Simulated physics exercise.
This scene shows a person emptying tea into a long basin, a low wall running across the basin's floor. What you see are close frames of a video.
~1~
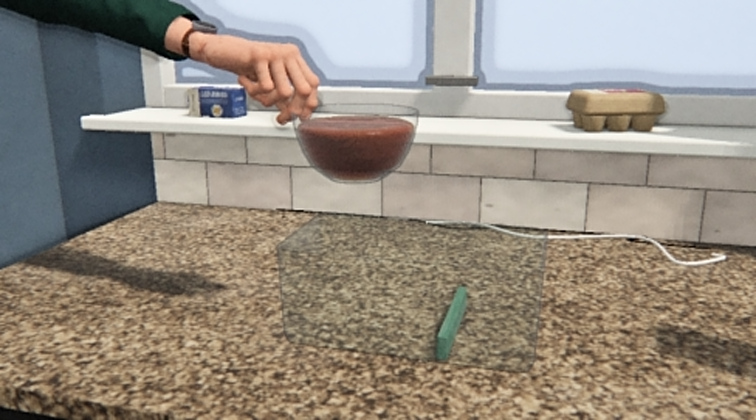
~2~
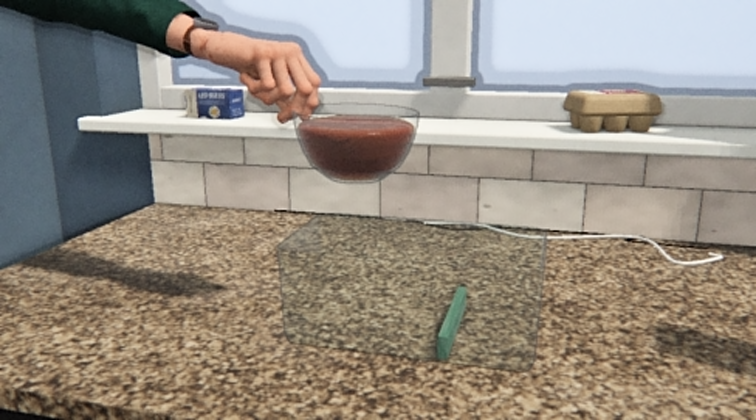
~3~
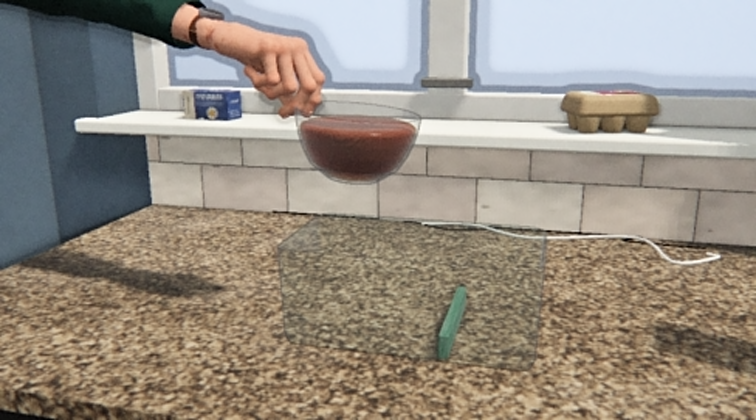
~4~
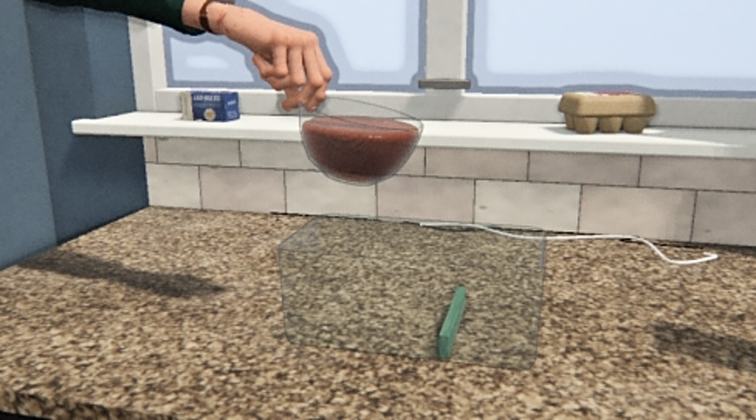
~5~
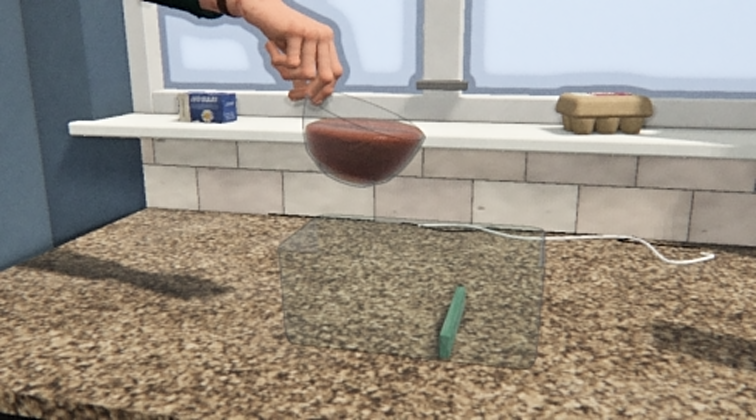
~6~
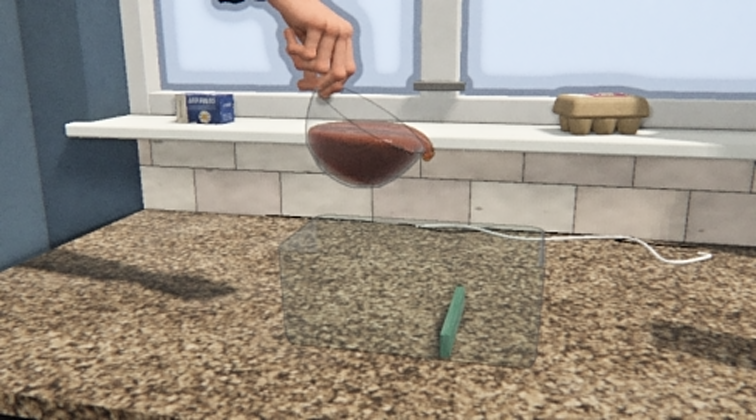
We see a hand holding a glass bowl of reddish-brown liquid above a clear rectangular basin on a speckled counter, gradually tilting it to the right until a little of the liquid slips over the bowl's right edge.
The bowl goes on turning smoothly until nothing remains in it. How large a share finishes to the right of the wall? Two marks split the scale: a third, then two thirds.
Finally a third to two thirds of it is on the right.
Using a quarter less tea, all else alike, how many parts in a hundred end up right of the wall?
Roughly 45 percent.
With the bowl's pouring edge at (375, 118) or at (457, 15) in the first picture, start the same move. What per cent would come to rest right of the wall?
Roughly 15 % the first time and roughly 50 % the second.
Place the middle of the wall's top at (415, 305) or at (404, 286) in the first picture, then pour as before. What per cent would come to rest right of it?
About 80 per cent on the first try, and 95 per cent on the second.
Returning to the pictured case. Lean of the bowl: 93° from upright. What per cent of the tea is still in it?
Close to 20 parts in a hundred remain.
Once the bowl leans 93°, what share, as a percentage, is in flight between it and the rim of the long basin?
Roughly 25 per cent.
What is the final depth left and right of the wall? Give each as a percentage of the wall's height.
Left part: 40 per cent; right part: 80.
A moment on, the bowl is tipped on its side and 19 per cent is still to pour, 13 is left of the wall and 42 right of it.
Next, the bowl is tipped right over and 0 per cent is still to pour, 45 is left of the wall and 53 right of it.
Then the bowl is tipped right over and 0 per cent is still to pour, 50 is left of the wall and 48 right of it.
Later the bowl is tipped right over and 0 per cent is still to pour, 50 is left of the wall and 48 right of it.
Finally, 50 per cent lies left of the wall, 48 right of it and 1 outside.
